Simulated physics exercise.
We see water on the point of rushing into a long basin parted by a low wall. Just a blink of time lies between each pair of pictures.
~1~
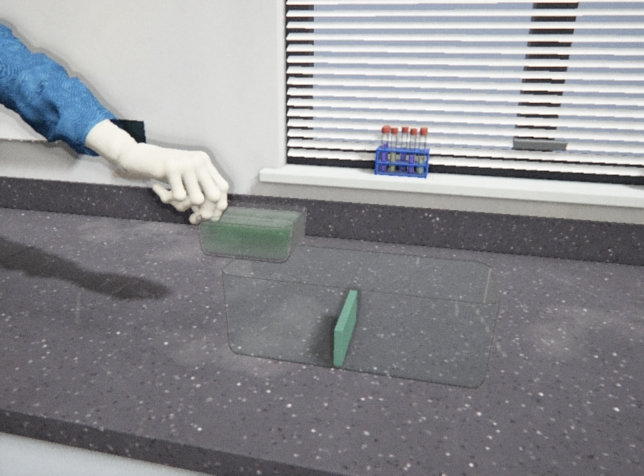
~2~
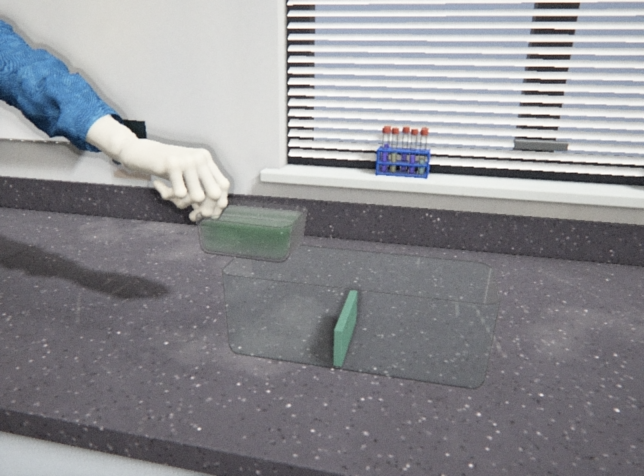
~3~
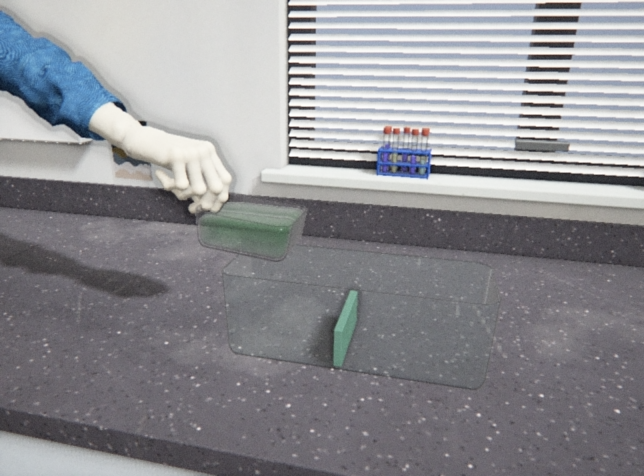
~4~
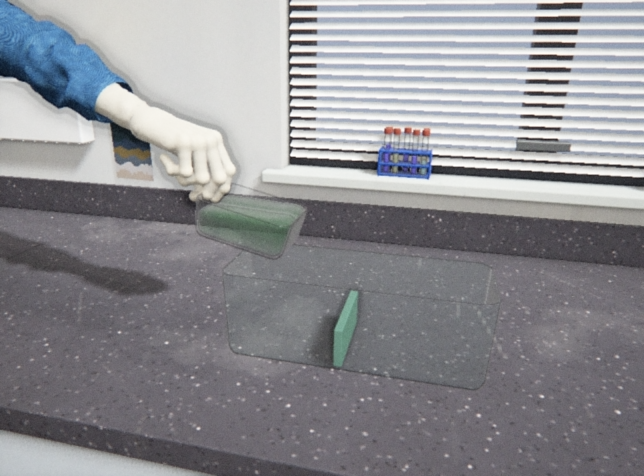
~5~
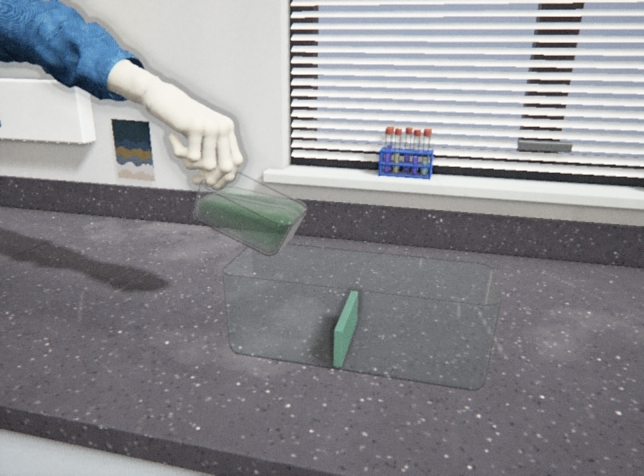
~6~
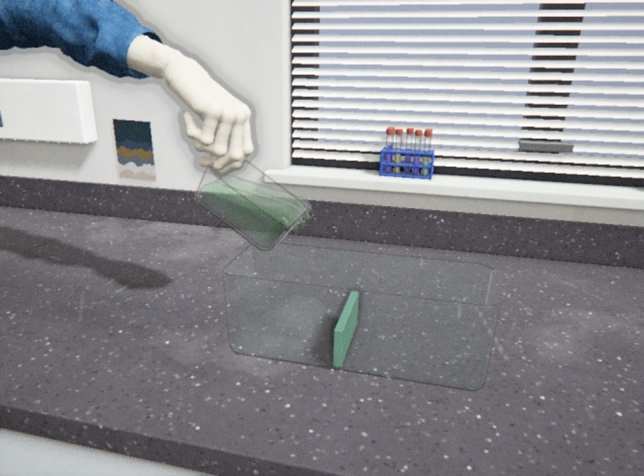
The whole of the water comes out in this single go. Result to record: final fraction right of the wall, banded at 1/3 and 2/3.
Fraction right of wall: Over 2/3.
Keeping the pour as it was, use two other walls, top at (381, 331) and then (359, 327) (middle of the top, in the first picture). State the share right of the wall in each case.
In order, 35 and 65 in a hundred.
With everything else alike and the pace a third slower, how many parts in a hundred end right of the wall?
It comes to about 75 per cent.
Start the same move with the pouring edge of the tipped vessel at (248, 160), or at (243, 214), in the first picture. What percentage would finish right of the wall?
First place gives some 25 %, second place some 5 %.
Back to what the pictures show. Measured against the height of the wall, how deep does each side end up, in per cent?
Left: 10 %. Right: 30 %.
A moment on, the tilt is 94° and 18 per cent is still to pour, 7 is left of the wall and 23 right of it.
Next, the tilt is 99° and 1 per cent is still to pour, 10 is left of the wall and 84 right of it.
Then the tilt is 99° and 0 per cent is still to pour, 15 is left of the wall and 75 right of it.
Later the tilt is 99° and 0 per cent is still to pour, 17 is left of the wall and 78 right of it.
Finally, 17 per cent lies left of the wall, 79 right of it and 4 outside.
